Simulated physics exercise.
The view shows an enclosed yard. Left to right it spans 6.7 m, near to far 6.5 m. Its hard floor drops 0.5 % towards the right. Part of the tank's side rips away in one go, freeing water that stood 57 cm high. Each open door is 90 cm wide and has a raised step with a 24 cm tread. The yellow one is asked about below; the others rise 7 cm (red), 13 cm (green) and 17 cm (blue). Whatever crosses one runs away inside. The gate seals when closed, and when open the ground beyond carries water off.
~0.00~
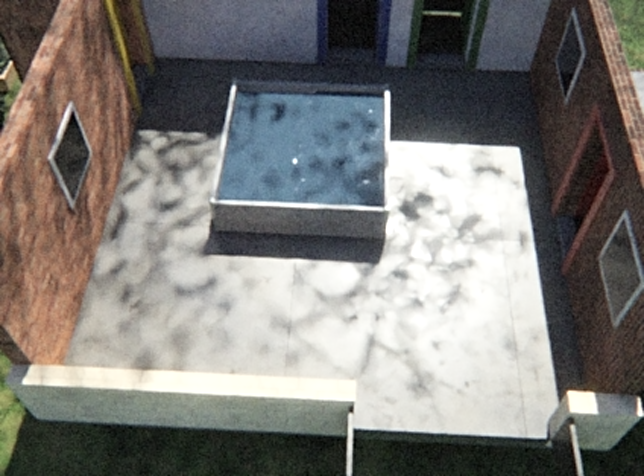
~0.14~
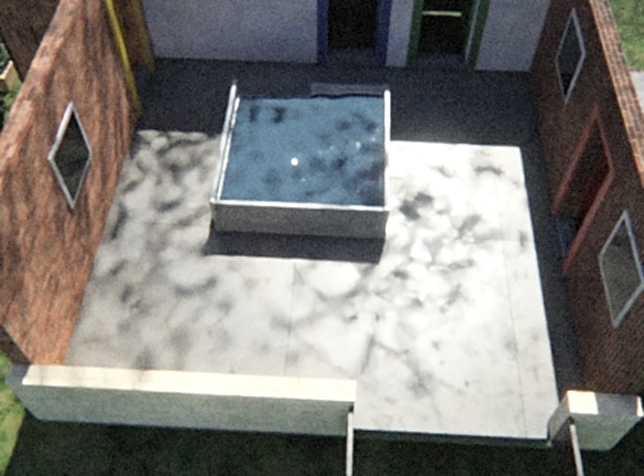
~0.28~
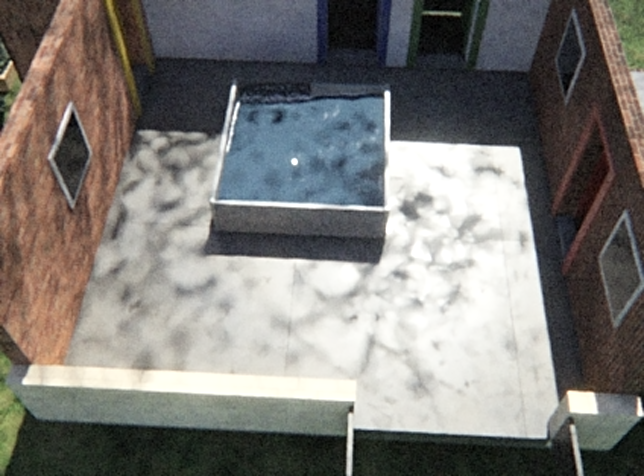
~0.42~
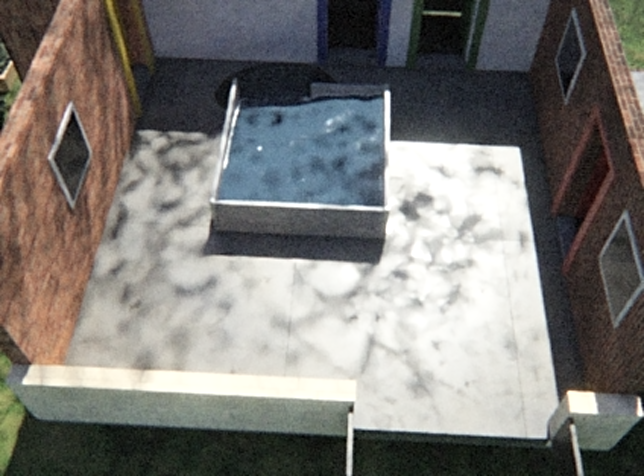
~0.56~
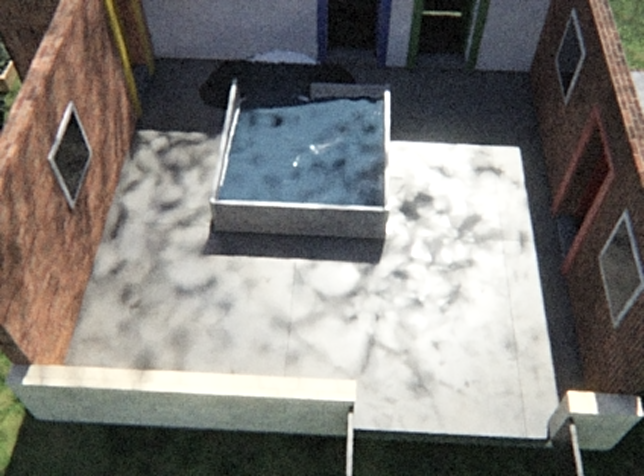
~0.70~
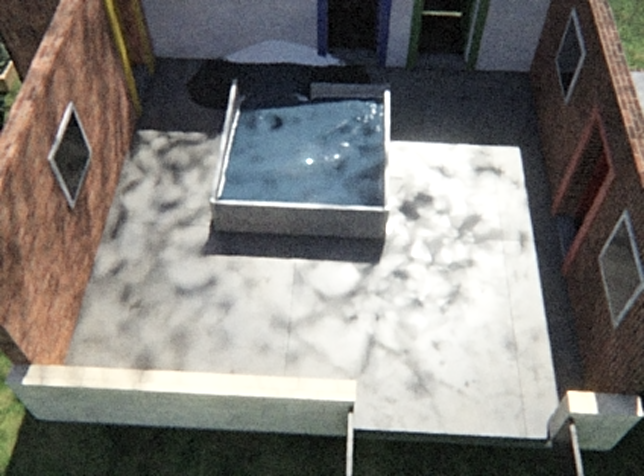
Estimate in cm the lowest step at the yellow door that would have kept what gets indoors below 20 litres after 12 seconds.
At least 24.5 cm or so.
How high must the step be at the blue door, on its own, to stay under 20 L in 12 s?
About 14.0 cm at blue.
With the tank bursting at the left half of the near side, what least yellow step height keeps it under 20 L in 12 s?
About 7.0 cm.
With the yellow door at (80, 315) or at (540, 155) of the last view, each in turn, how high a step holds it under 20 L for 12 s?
Roughly 8.5 and 10.0 cm.
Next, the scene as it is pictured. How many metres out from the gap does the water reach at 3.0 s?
Roughly 4.6 m.
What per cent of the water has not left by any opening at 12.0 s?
Roughly 88 in a hundred.
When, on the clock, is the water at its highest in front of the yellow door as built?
Near 2.6 s.
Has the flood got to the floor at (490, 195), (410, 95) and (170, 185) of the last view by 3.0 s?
In turn: Dry, under water, flooded.
After 1.4 s water covers 10 % of the floor, deepest (42 cm) near (276, 62); it has not reached the yellow door.
After 3.0 s water covers 40 % of the floor, deepest (37 cm) near (157, 57); 28 cm at the yellow door, 12 litres in over its 24 cm step.
After 12.0 s water covers 100 % of the floor, deepest (12 cm) near (591, 422); 8 cm at the yellow door, 21 litres in over its 24 cm step.
At the yellow door as built, the water arrived by 1.6 s and peaked near 28 cm at 2.6 s.
Run again over the same 12 s with other heights there, 29 litres in over 22.5 cm, 12 litres over 26.5 cm. The limit of 20 litres is kept from about 24.5 cm up.
